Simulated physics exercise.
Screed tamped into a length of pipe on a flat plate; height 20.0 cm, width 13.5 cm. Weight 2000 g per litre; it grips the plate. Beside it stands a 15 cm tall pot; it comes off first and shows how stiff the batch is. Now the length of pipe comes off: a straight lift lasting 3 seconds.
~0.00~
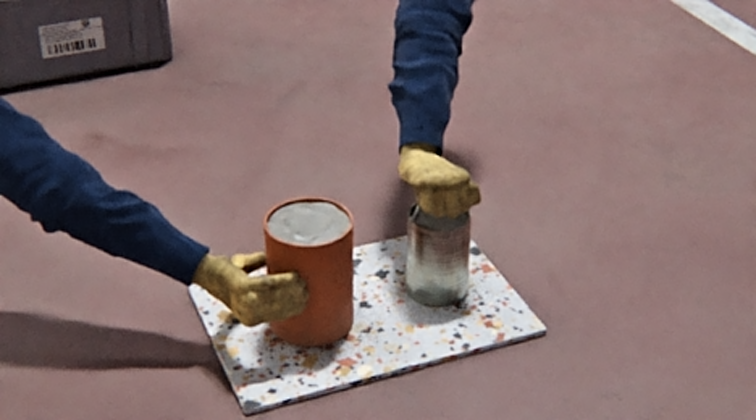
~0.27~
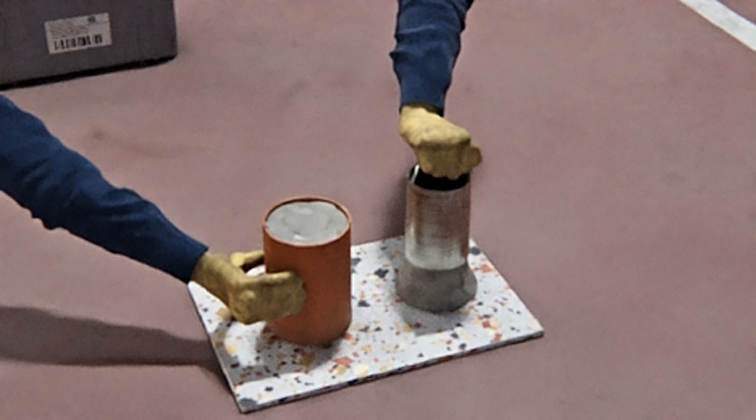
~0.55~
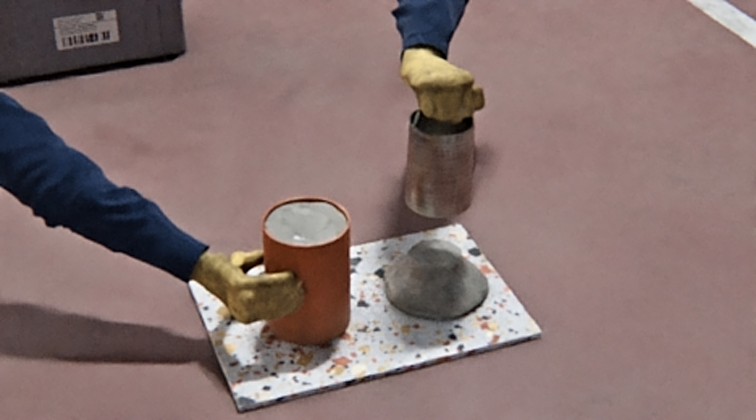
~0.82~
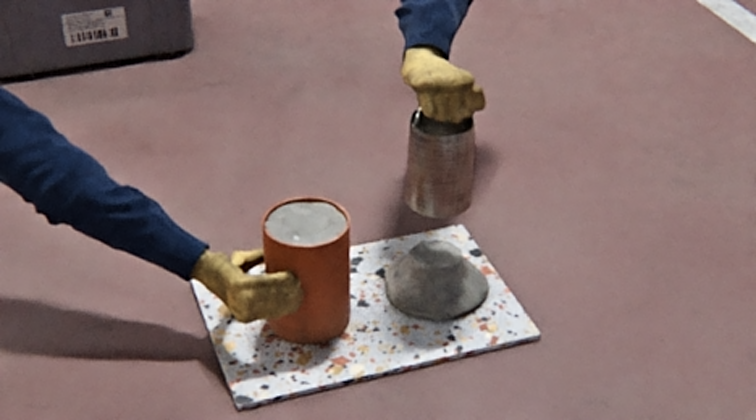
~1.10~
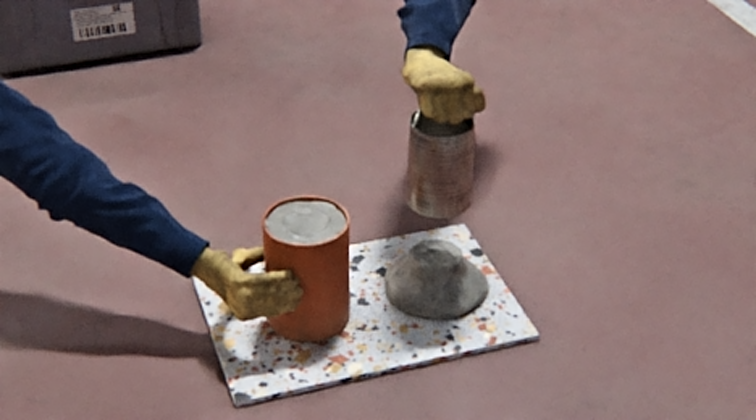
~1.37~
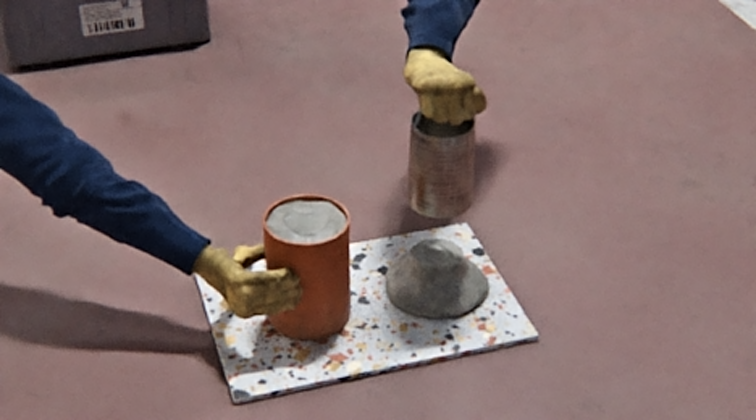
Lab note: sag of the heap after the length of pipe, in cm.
Sag roughly 9 cm.
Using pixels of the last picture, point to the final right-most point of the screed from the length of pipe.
About pixel (384, 312).
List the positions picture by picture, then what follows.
Middle of the pot's mouth at (440, 216), still down; middle of the length of pipe's top at (309, 222), not yet moved, in the first frame.
Middle of the pot's mouth at (440, 177), raised 7.8 cm; middle of the length of pipe's top at (307, 222), not yet moved, in the second frame.
Middle of the pot's mouth at (442, 121), raised 19 cm; the heap from the pot 7.7 cm high and 18 cm wide, top at (436, 255); middle of the length of pipe's top at (306, 222), not yet moved, in the third frame.
Middle of the pot's mouth at (442, 121), raised 19 cm; the heap from the pot 7.6 cm high and 18 cm wide, top at (437, 256); middle of the length of pipe's top at (306, 222), not yet moved, in the fourth frame.
Middle of the pot's mouth at (442, 122), raised 19 cm; the heap from the pot 7.6 cm high and 18 cm wide, top at (437, 256); middle of the length of pipe's top at (306, 221), not yet moved, in the fifth frame.
Middle of the pot's mouth at (443, 123), raised 19 cm; the heap from the pot 7.6 cm high and 18 cm wide, top at (437, 255); middle of the length of pipe's top at (307, 220), not yet moved, in the sixth frame.
By 2.1 s, the length of pipe is up 4.5 cm; the screed has come down 2.8 cm to 17 cm and is 20 cm wide.
By 2.9 s, the length of pipe is up 13 cm; the screed has come down 8.5 cm to 11 cm and is 26 cm wide.
By 3.6 s, the length of pipe is up 20 cm; the screed has come down 8.6 cm to 11 cm and is 26 cm wide.
By 4.5 s, the length of pipe is clear; the screed has come down 8.7 cm to 11 cm and is 26 cm wide.
By 5.0 s, at rest, the length of pipe is clear; the screed has come down 8.7 cm to 11 cm and is 26 cm wide.
